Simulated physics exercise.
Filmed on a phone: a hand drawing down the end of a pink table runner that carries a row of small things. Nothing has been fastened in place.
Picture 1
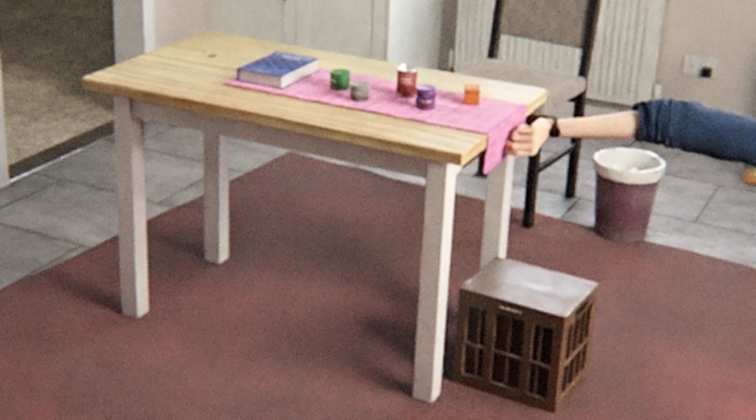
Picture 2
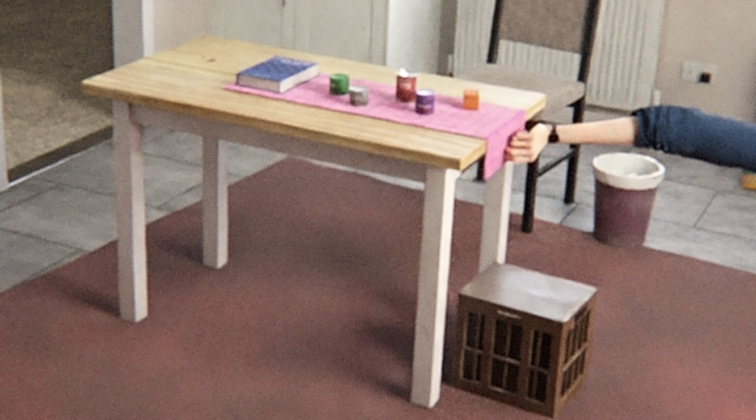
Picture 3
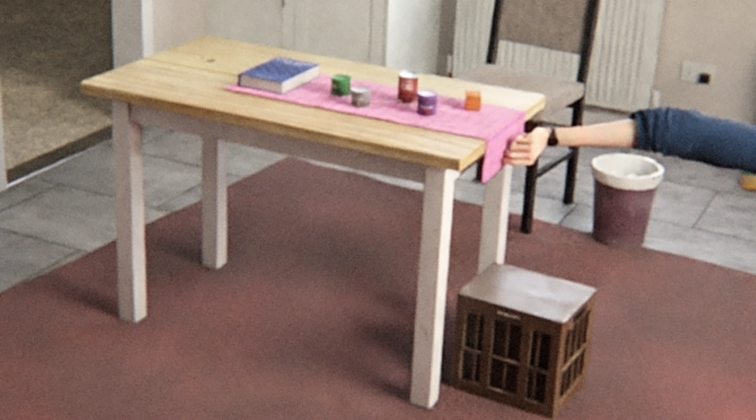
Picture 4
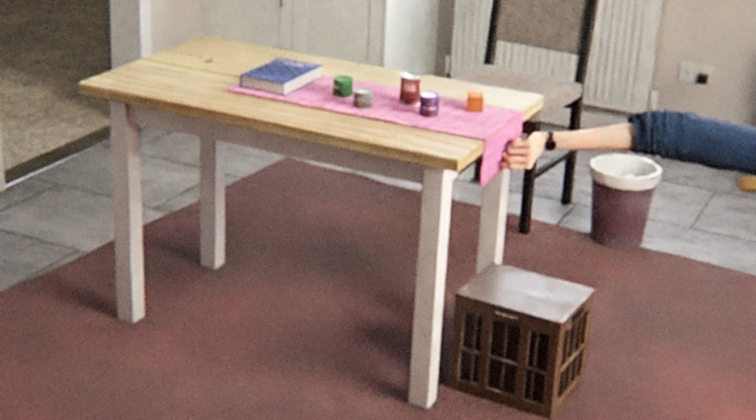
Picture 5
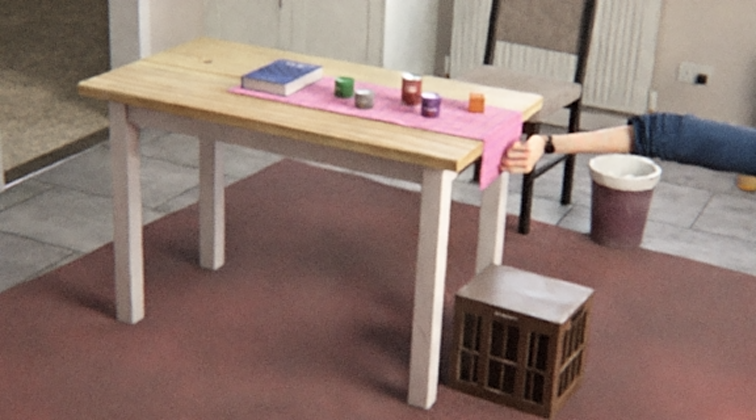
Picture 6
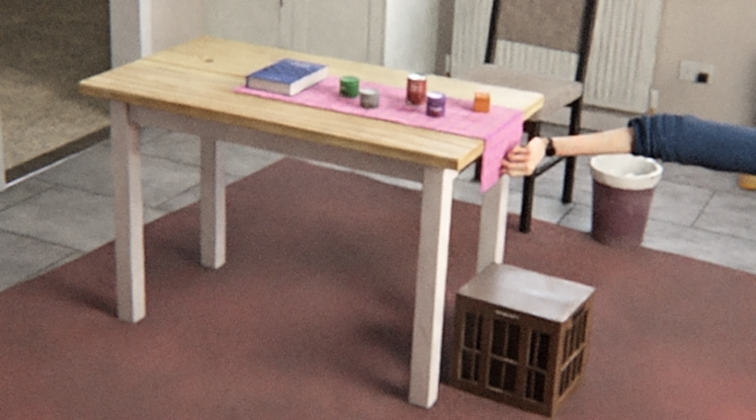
A hand reaching in from the right gripped the end of a pink runner and drew it slowly down over the table's edge, and the book and small colourful pots on it shifted slightly right.
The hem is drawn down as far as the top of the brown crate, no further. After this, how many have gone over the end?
The total is three.
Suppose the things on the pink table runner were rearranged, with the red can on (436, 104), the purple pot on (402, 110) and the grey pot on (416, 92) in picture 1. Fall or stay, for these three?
I reckon the red can takes a fall, the purple pot takes a fall and the grey pot takes a fall.
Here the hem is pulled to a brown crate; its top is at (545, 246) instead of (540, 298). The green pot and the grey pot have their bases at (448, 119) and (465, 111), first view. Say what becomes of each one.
The green pot? Lost. The grey pot? Lost.
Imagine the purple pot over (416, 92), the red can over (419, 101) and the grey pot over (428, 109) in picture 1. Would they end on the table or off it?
Outcome: Purple pot is gone, red can is gone, grey pot is gone.
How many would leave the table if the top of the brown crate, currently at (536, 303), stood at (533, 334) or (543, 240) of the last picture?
We'd get 4 in the first case and 1 in the second.
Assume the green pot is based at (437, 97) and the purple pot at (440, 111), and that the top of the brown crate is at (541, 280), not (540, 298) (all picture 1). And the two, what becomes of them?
The green pot ends up off the top and the purple pot ends up off the top.
A little later, hem near (498, 245); orange cube and purple pot gone.
Next, hem on the crate; orange cube, purple pot and red can gone.
When it is over, hem on the crate; orange cube, purple pot and red can gone. The table loses three.
